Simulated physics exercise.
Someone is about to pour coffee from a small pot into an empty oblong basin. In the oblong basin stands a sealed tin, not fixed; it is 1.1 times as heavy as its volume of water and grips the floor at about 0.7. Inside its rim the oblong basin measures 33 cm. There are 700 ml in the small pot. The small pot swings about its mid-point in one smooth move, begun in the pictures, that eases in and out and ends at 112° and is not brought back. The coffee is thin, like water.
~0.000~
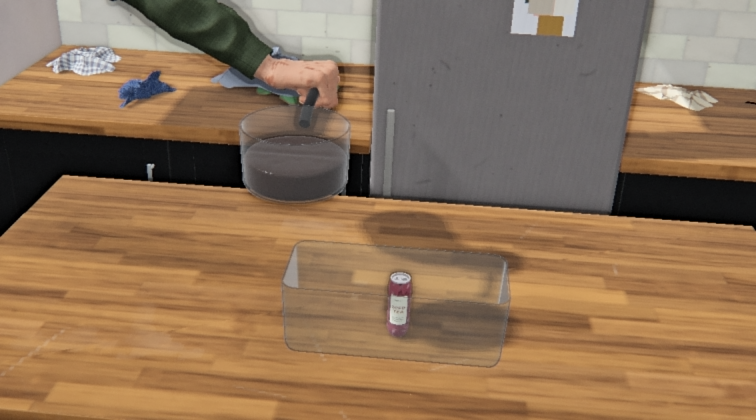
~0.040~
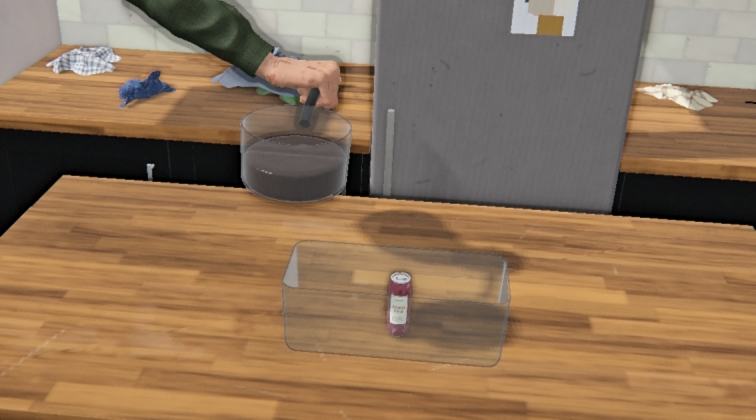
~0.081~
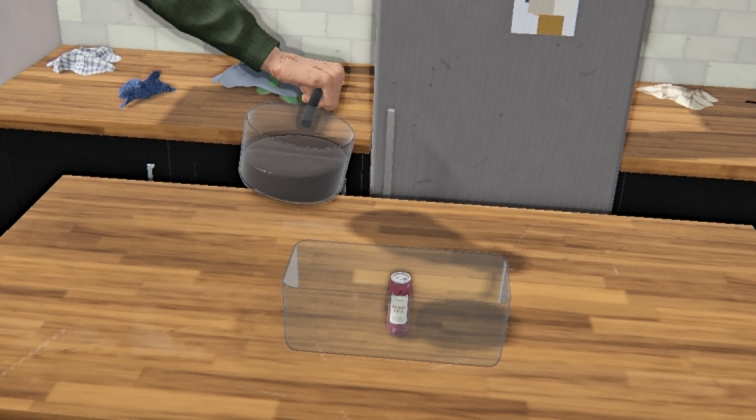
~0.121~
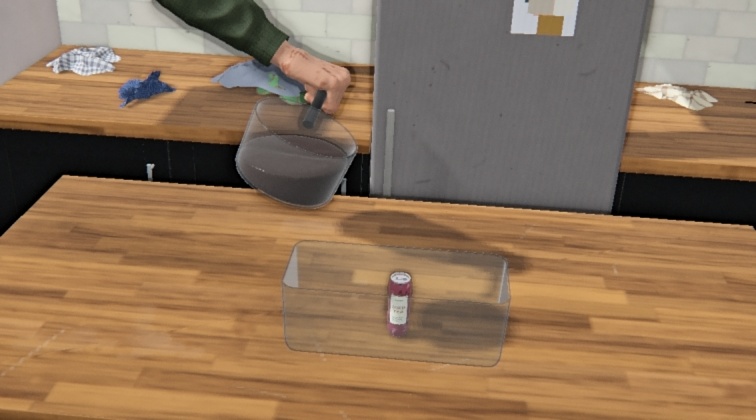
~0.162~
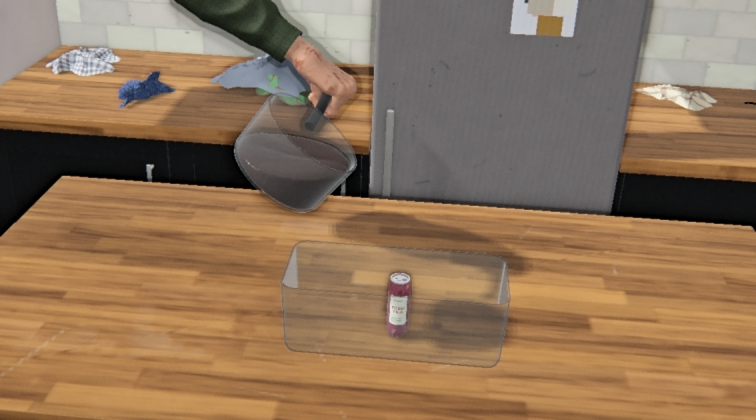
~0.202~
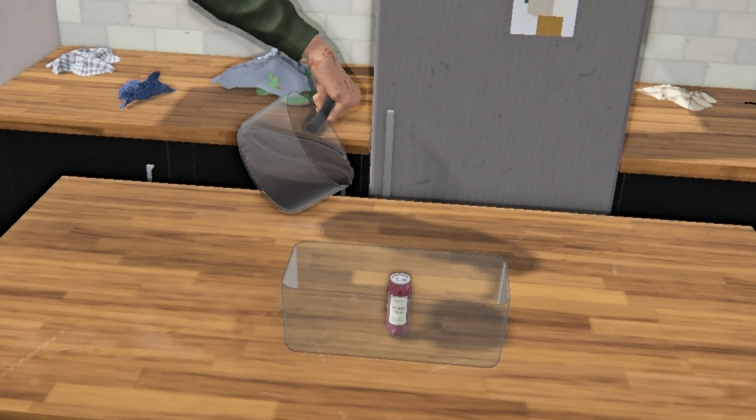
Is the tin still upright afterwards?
The tin remains upright.
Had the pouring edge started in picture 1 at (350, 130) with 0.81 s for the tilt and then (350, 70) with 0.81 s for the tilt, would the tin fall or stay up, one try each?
First it goes over; then it falls.
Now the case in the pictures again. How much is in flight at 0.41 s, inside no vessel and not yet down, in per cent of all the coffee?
Near 54 in a hundred.
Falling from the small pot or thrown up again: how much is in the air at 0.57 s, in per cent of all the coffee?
Some 12 per cent.
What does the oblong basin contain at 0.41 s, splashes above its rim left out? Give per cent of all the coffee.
Some 26 per cent.
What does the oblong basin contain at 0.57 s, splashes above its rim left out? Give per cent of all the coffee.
Some 84 per cent.
By 0.41 s the tilt is 112° and 21 per cent is still to pour; the tin stands where it began.
By 0.57 s the tilt is 112° and 4 per cent is still to pour; the tin stands where it began.
By 0.73 s the tilt is 112° and 0 per cent is still to pour; the tin stands where it began.
By 0.91 s the tilt is 112° and 0 per cent is still to pour; the tin stands where it began.
At rest the tin stands where it began.
